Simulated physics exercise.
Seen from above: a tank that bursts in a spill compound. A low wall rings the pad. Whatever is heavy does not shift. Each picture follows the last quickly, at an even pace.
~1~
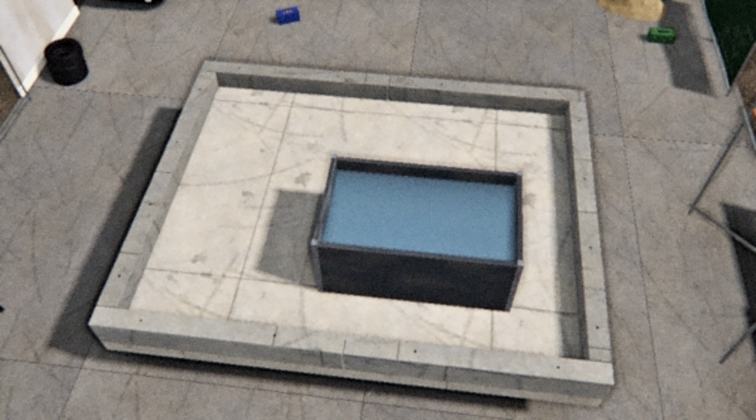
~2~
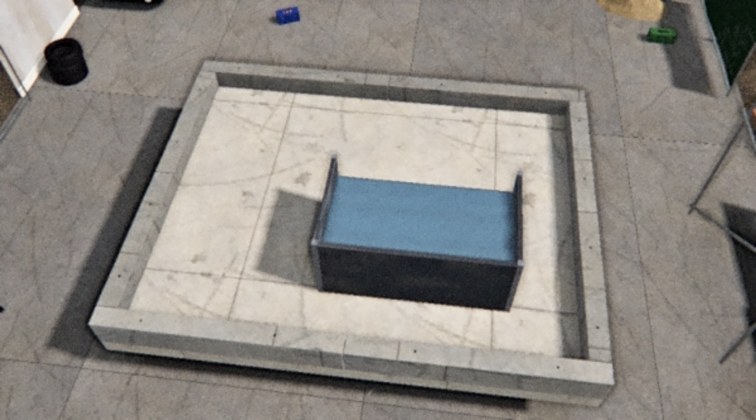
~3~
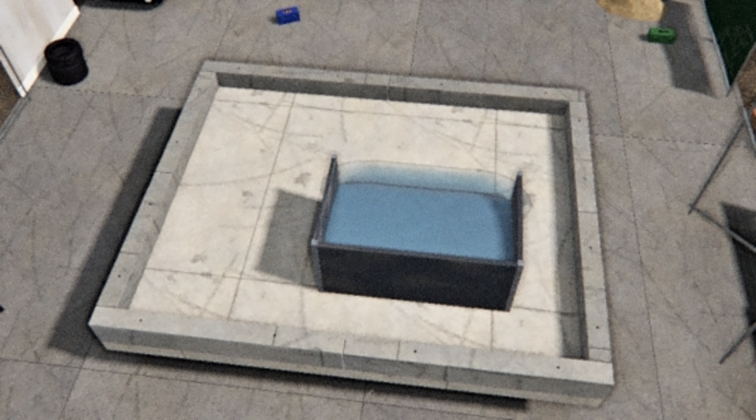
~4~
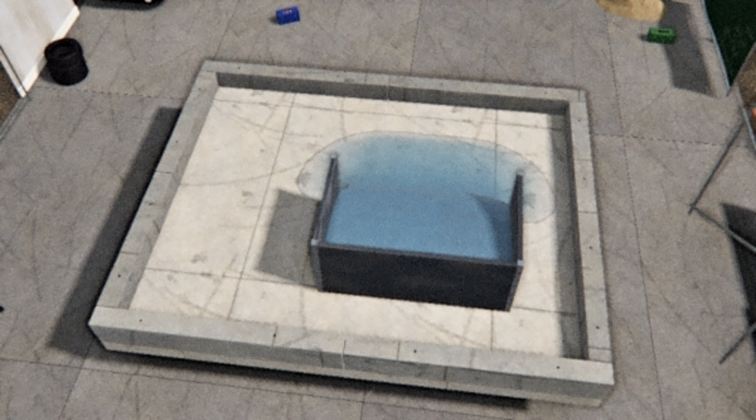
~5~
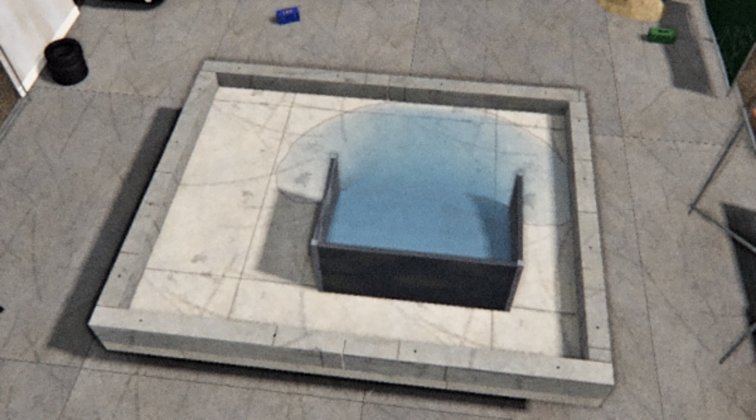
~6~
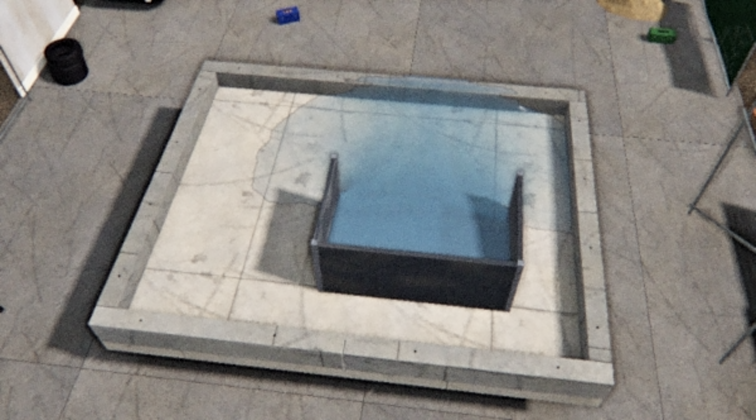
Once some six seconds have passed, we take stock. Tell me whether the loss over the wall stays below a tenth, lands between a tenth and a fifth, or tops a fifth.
The loss lands between a tenth and a fifth.
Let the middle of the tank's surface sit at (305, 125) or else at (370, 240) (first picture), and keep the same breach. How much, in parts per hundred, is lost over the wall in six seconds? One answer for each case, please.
Note: Try one close to 26 in a hundred, try two close to 8.
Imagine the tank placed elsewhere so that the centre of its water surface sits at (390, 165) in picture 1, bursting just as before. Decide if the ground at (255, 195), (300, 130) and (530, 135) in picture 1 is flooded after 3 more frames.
Taking them in order: The first is spared, the second submerged and the third submerged.
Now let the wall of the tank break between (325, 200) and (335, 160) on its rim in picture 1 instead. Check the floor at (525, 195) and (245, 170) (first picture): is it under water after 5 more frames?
Spared, soaked.
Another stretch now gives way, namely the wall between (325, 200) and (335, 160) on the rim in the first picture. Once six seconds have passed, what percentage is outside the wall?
About 2 %.
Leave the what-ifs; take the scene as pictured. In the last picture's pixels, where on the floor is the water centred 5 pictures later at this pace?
Close to (422, 166), I reckon.
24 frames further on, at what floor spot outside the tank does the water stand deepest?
About (572, 340).
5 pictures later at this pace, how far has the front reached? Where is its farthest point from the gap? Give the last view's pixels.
The farthest wet spot is near (220, 88).
A moment on, water covers 45 % of the floor; the low wall has let 1 % over.
Next, water covers 45 % of the floor; the low wall has let 4 % over.
Then, water covers 55 % of the floor; the low wall has let 12 % over.
Later, water covers 80 % of the floor; the low wall has let 12 % over.
In the end, water covers 85 % of the floor; the low wall has let 12 % over.
